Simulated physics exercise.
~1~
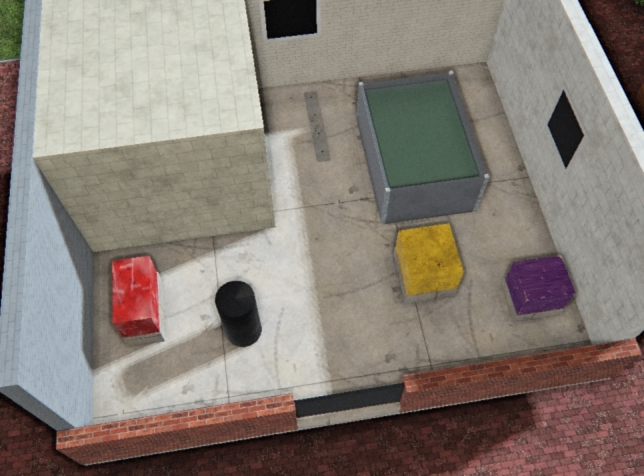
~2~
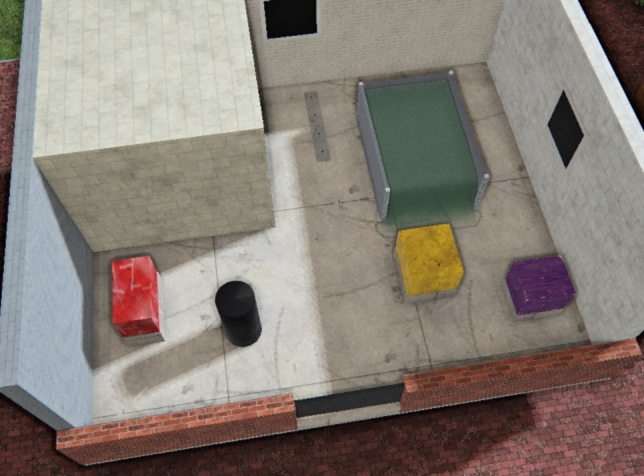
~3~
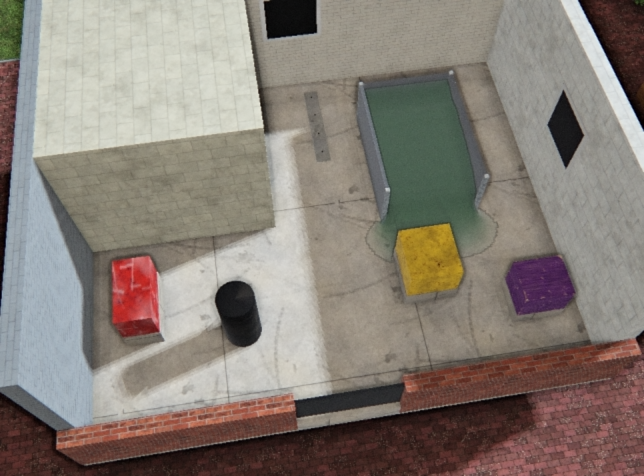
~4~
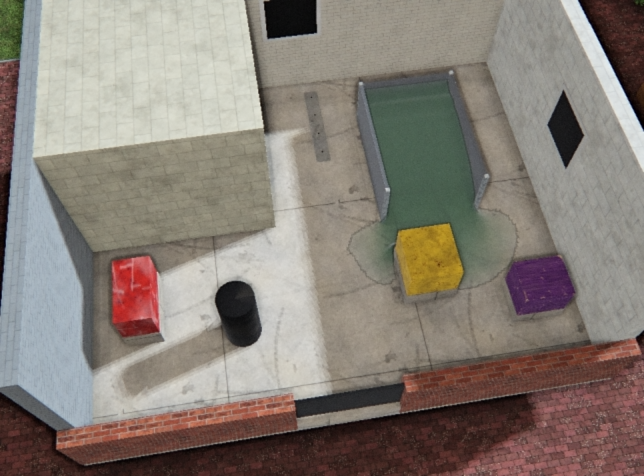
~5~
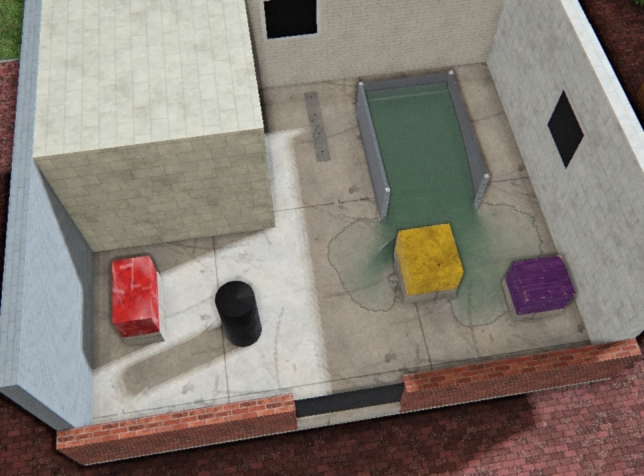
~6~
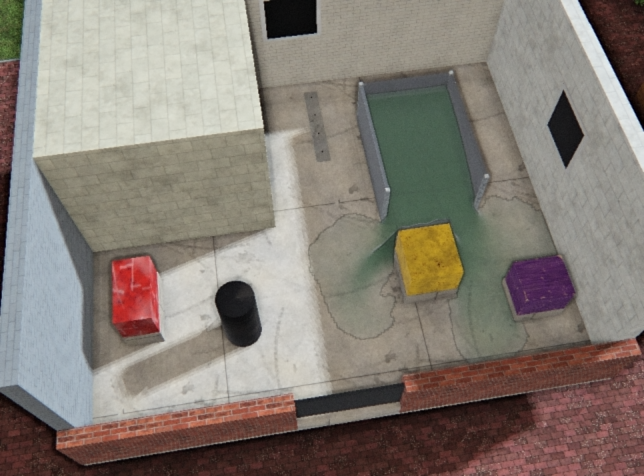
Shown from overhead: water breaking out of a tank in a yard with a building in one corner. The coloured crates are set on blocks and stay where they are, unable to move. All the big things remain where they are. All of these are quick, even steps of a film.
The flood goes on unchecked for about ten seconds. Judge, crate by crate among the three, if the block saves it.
In order: The purple crate will not stay dry, the red crate will come through untouched, the yellow crate will not stay dry.
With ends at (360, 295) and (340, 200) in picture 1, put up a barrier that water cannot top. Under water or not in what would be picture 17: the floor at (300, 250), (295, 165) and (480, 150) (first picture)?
As listed: Clear, clear, covered.
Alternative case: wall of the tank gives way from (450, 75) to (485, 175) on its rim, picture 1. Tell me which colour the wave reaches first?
The purple crate.
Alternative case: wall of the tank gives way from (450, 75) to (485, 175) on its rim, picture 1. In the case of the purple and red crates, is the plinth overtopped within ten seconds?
Well, the purple crate gets reached, and the red crate is never reached as well.
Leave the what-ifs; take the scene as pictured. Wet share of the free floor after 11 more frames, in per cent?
Near 60 in a hundred.
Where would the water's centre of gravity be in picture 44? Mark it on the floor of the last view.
The water's centre sits above (336, 265).
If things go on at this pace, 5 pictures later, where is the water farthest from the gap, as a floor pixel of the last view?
Near (248, 415).
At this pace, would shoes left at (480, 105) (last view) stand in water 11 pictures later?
Answer: No flooding.
A moment on, water covers 40 % of the floor; the purple crate water round its plinth, the red crate not reached, the yellow crate water round its plinth.
Next, water covers 60 % of the floor; the purple crate water round its plinth, the red crate water round its plinth, the yellow crate water round its plinth.
Then, water covers 85 % of the floor; the purple crate water round its plinth, the red crate water round its plinth, the yellow crate water round its plinth.
Later, water covers 95 % of the floor; the purple crate water round its plinth, the red crate water round its plinth, the yellow crate water round its plinth.
In the end, water covers 100 % of the floor; the purple crate was topped, the red crate stayed above the water, the yellow crate was topped.
